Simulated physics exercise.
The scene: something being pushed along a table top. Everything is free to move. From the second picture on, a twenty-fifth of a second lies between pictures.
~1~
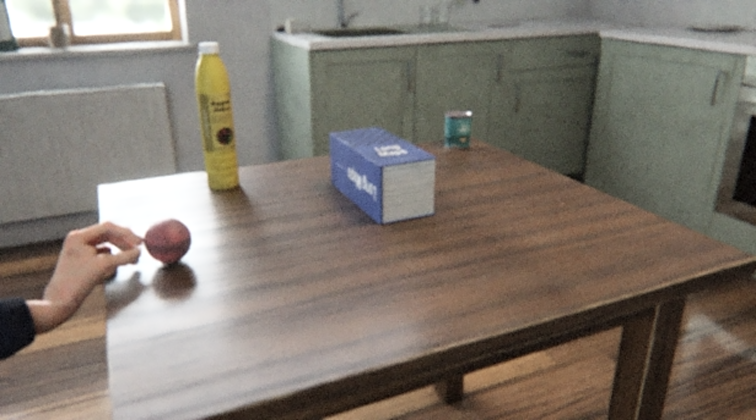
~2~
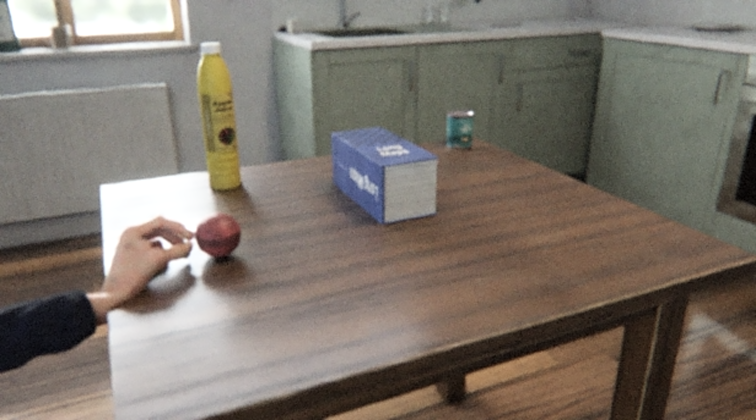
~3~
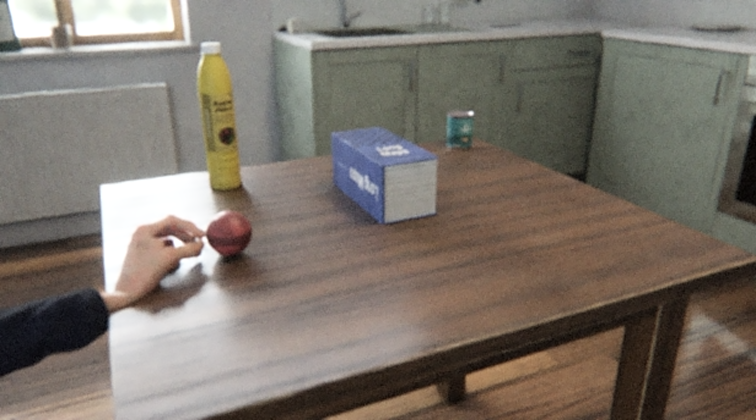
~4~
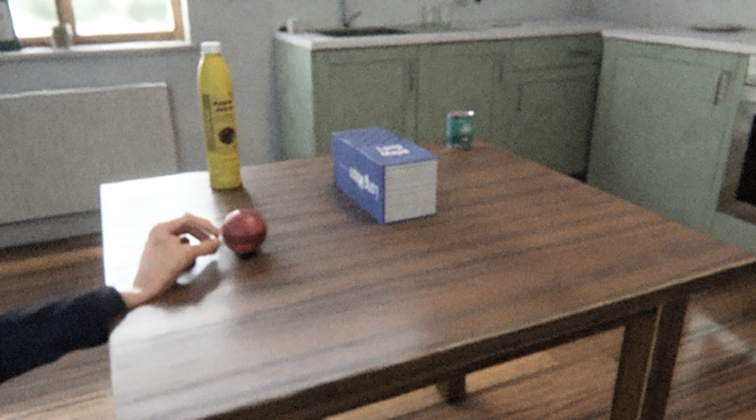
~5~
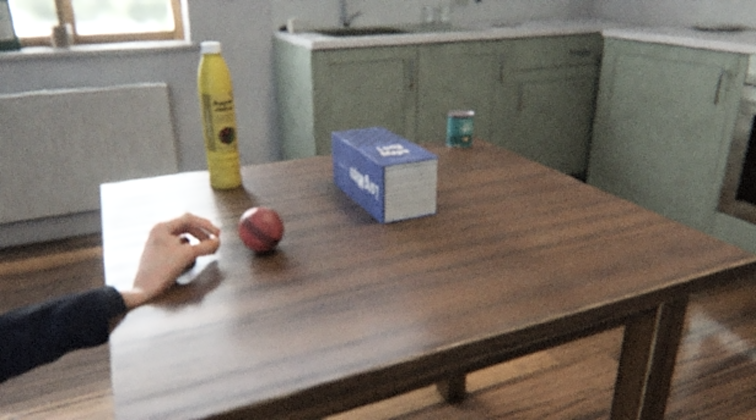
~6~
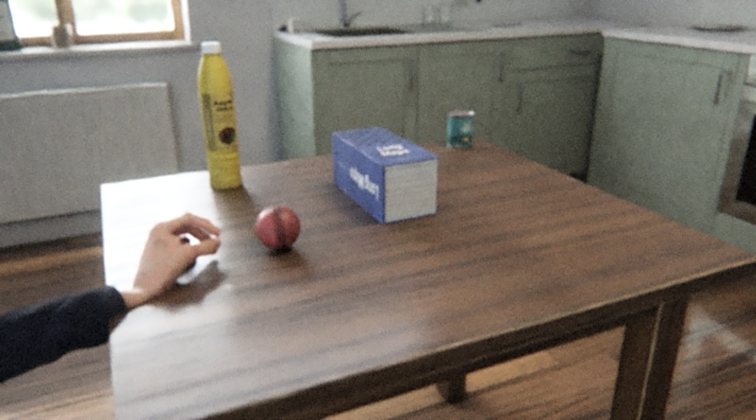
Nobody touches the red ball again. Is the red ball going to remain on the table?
The red ball falls off the table.
Then, 0.60 s past the last view, red ball displaced well along near (501, 202).
Then, 1.20 s past the last view, red ball now off the table.
Finally, off the table, red ball.
